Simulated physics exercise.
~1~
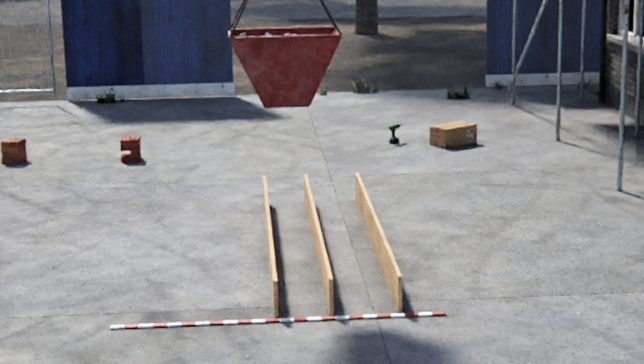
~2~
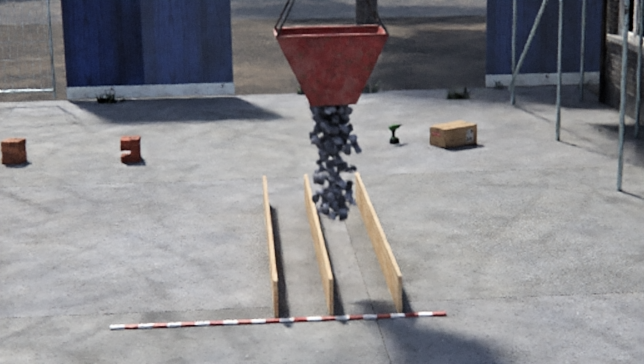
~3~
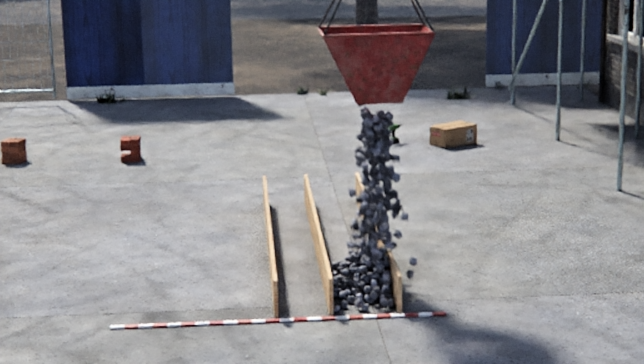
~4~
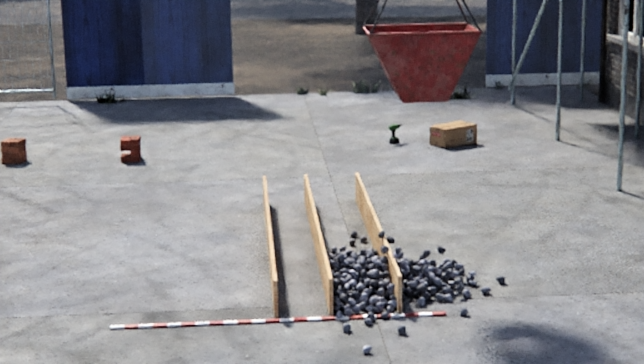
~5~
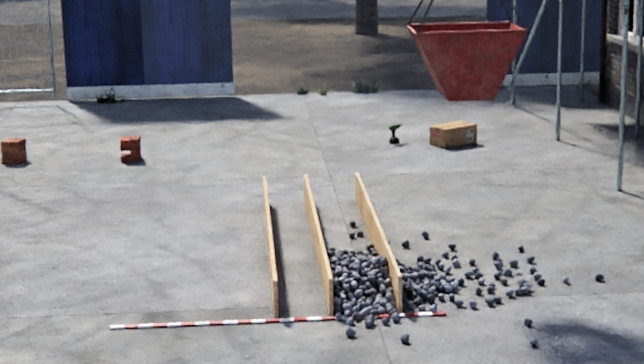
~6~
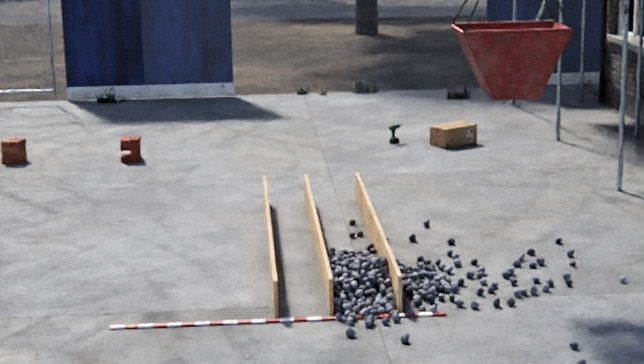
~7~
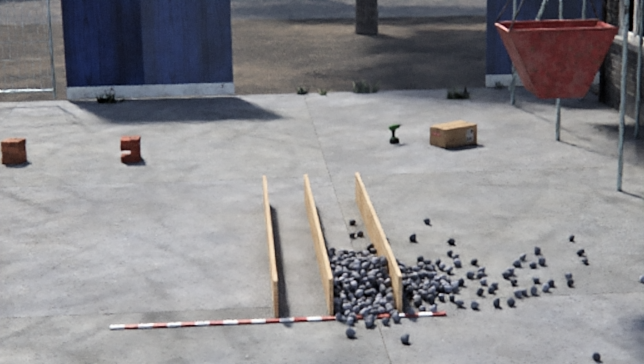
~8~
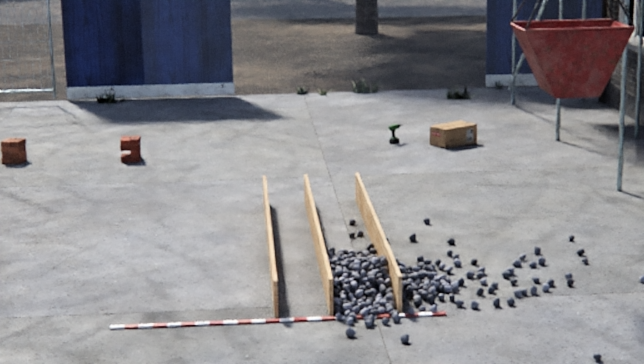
A red skip moves right, dropping dark stones that mostly fill the right bay, some scattering beyond.
